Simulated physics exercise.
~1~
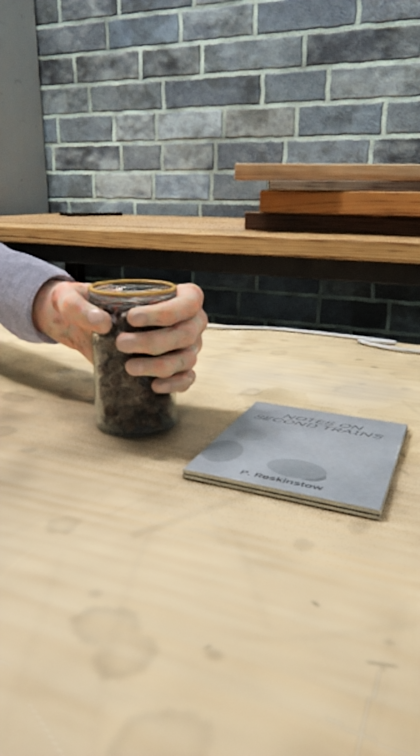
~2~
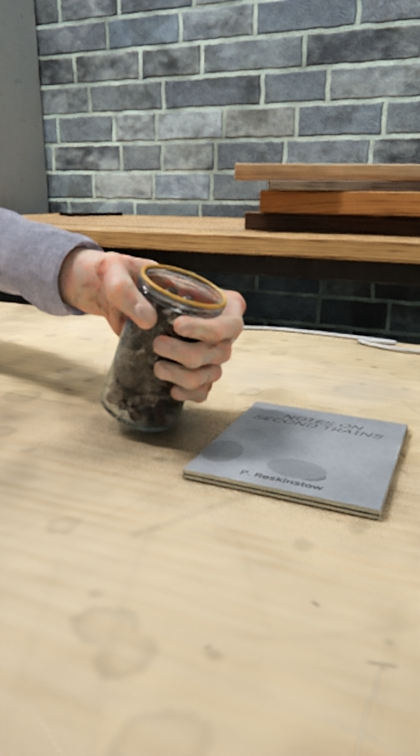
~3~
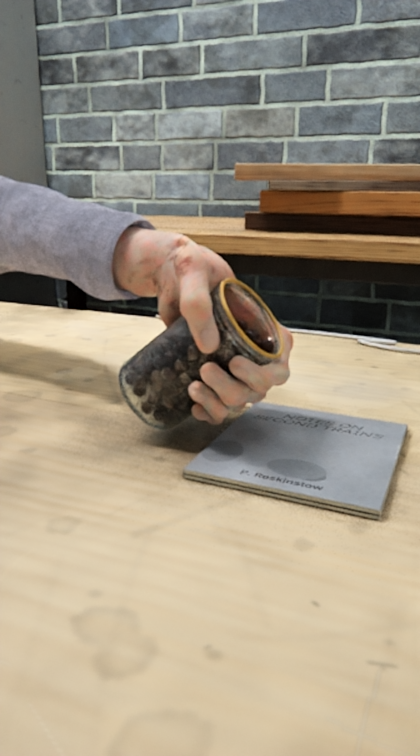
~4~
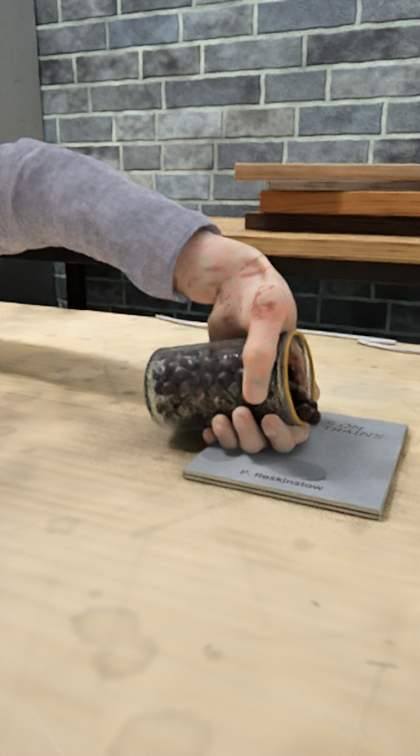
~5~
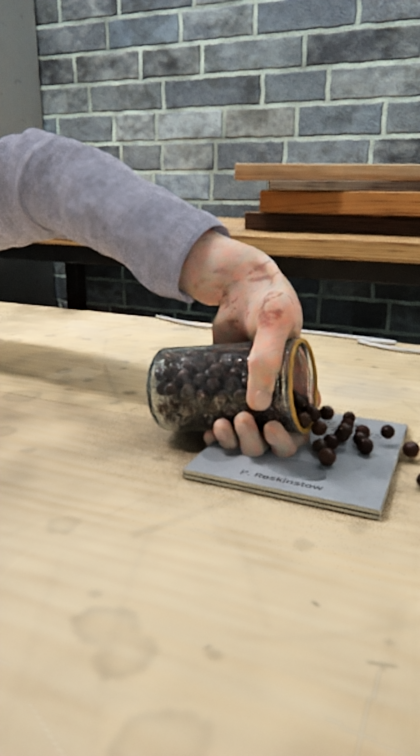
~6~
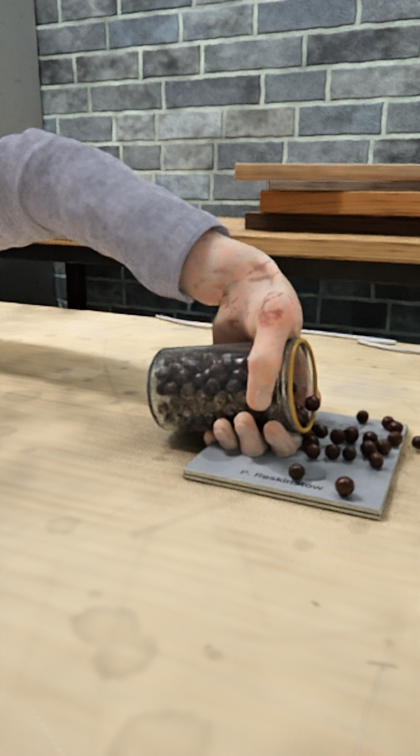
The clip shows a hand gripping a glass jar of small dark brown balls on a wooden table and tilting it rightward onto its side against a thin grey book, where some balls spill across the cover while most stay inside the jar.
